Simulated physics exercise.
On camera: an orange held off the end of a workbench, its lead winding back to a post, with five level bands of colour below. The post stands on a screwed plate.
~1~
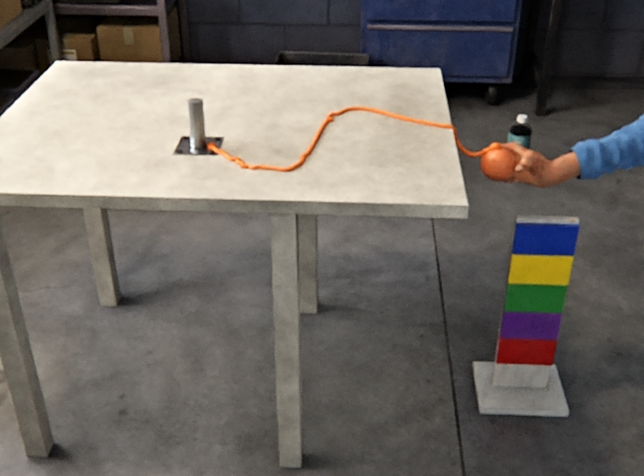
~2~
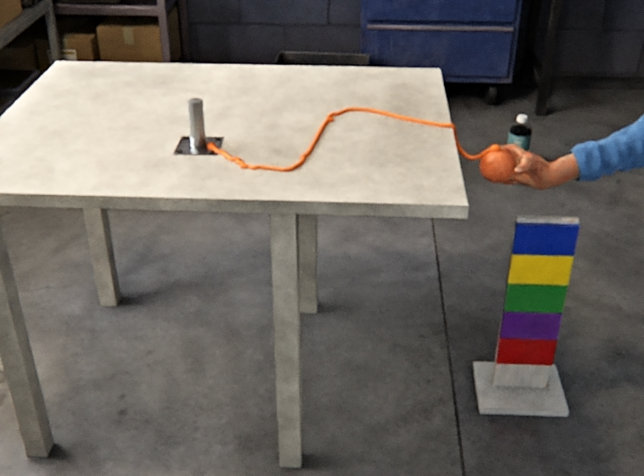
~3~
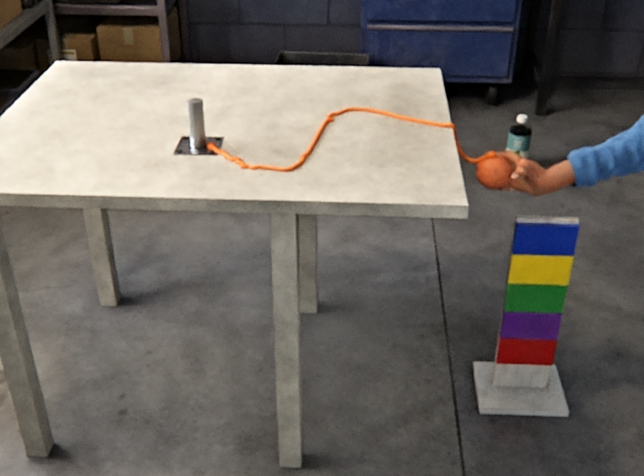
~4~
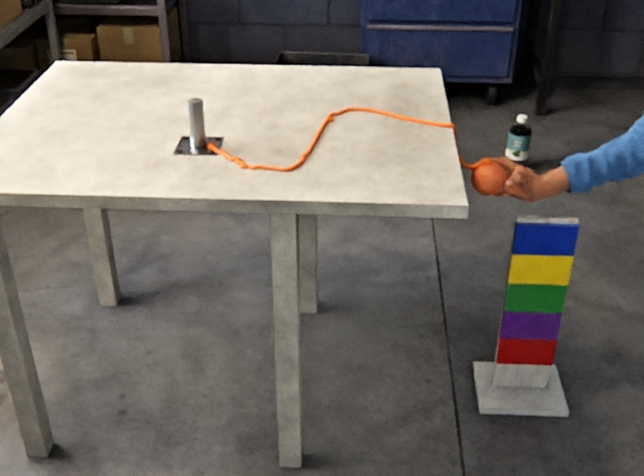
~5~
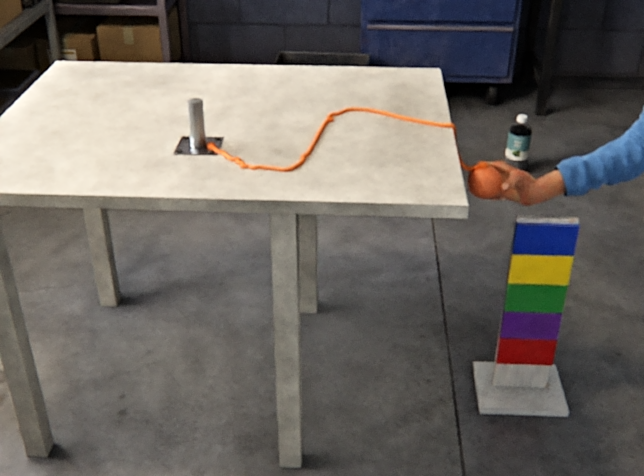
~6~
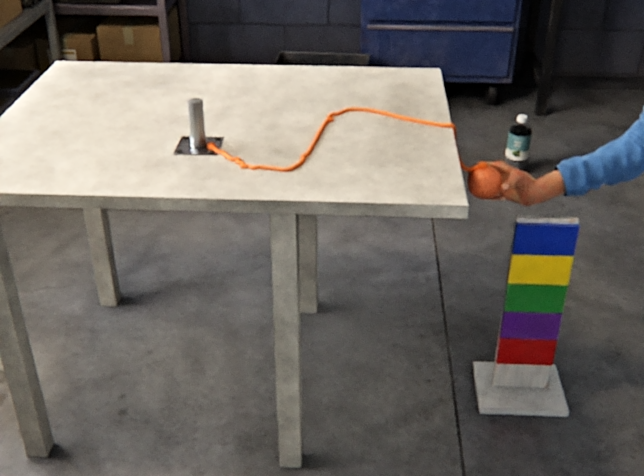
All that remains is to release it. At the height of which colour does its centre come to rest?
The lead holds its middle at purple.
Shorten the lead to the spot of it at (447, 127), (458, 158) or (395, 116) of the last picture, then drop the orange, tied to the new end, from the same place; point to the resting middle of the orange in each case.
Near (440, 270), (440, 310) and (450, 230).
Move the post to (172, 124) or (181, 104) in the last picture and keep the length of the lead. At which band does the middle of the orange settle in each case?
Taking them in turn: Green; green.
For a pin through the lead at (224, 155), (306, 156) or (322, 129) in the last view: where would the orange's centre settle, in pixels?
About (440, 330), (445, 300) and (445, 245).
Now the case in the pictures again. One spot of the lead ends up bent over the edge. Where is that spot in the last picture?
That spot is around (328, 118).
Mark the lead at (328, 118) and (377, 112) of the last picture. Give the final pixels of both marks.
About (456, 148), and the other about (450, 207).
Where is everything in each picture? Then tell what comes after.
Orange (498, 164); blue (546, 241); yellow (541, 271); green (536, 299); purple (531, 327); red (527, 353), in the first picture.
Orange (498, 166); lead through (232, 160) (299, 165) (321, 130) (361, 110) (434, 124), in the second picture.
Orange (494, 172), in the third picture.
Orange (489, 179); lead through (232, 160) (299, 165) (321, 130) (361, 110) (434, 124), in the fourth picture.
Orange (485, 182), in the fifth picture.
Orange (485, 183); lead through (232, 160) (299, 165) (321, 130) (361, 110) (434, 124), in the sixth picture.
Soon after, orange near (435, 322); level with green.
Then, orange near (442, 340); level with purple.
At rest, orange near (437, 341); level with purple. At purple.
